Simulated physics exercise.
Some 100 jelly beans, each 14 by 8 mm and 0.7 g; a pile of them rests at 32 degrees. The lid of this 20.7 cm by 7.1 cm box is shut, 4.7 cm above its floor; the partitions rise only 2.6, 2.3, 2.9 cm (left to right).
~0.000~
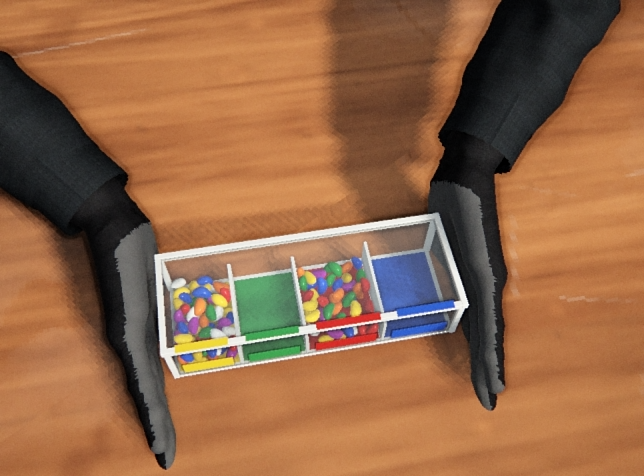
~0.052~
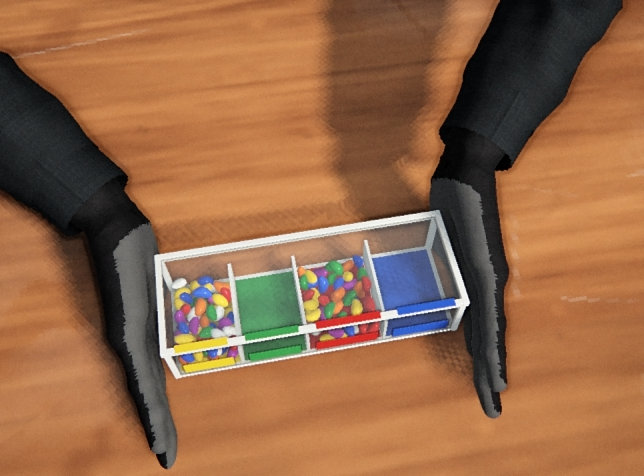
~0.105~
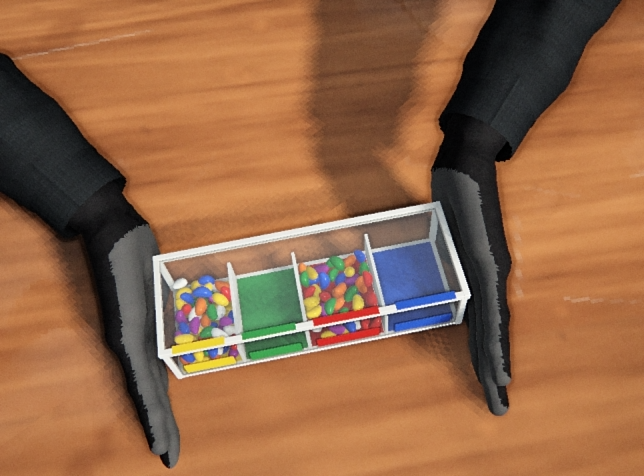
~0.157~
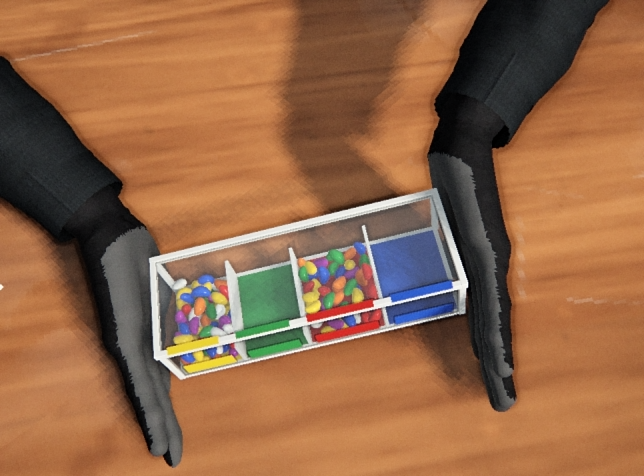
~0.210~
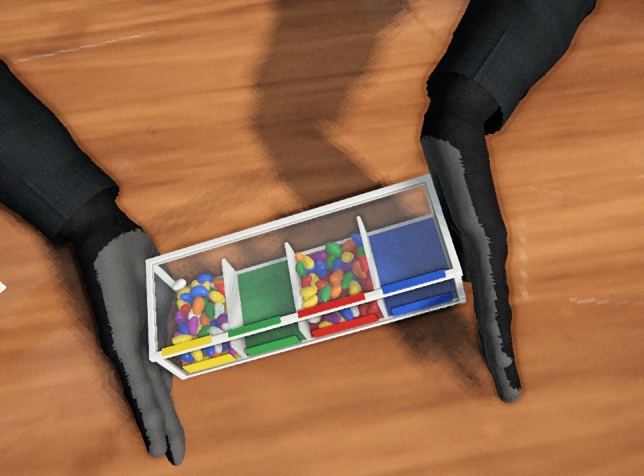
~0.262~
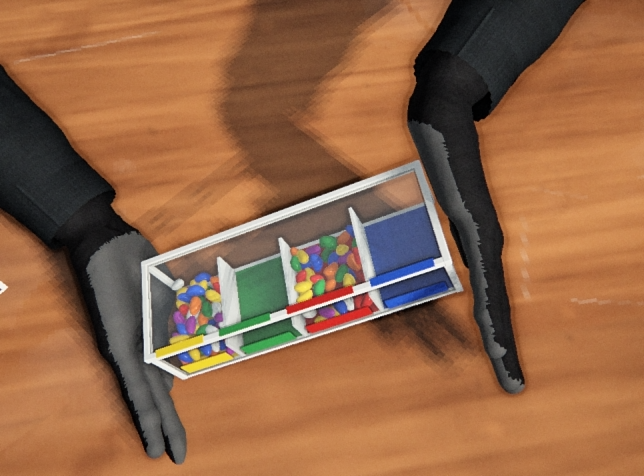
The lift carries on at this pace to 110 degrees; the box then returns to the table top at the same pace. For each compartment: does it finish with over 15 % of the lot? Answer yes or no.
Red compartment: No; blue compartment: No; green compartment: No; yellow compartment: Yes.
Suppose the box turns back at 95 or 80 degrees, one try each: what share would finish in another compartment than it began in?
Some 35 and 20 per cent.
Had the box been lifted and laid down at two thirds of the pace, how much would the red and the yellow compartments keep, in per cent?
In that case red 0, yellow 100.
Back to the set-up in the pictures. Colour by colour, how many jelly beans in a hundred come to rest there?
Red 0; blue 0; green 0; yellow 100.
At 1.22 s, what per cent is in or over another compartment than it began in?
Roughly 30 per cent.
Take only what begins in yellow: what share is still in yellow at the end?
About 100 per cent.
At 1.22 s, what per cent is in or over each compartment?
Red 10; blue 0; green 15; yellow 70.
Then, at 1.22 s, tilt 110 degrees; red 10 %, green 15 %, yellow 70 %.
After 1.85 s, tilt 48 degrees; yellow 100 %.
After 2.53 s, tilt 0 degrees; yellow 100 %.
By 2.8 s all is still; red 0 %, blue 0 %, green 0 %, yellow 100 %.
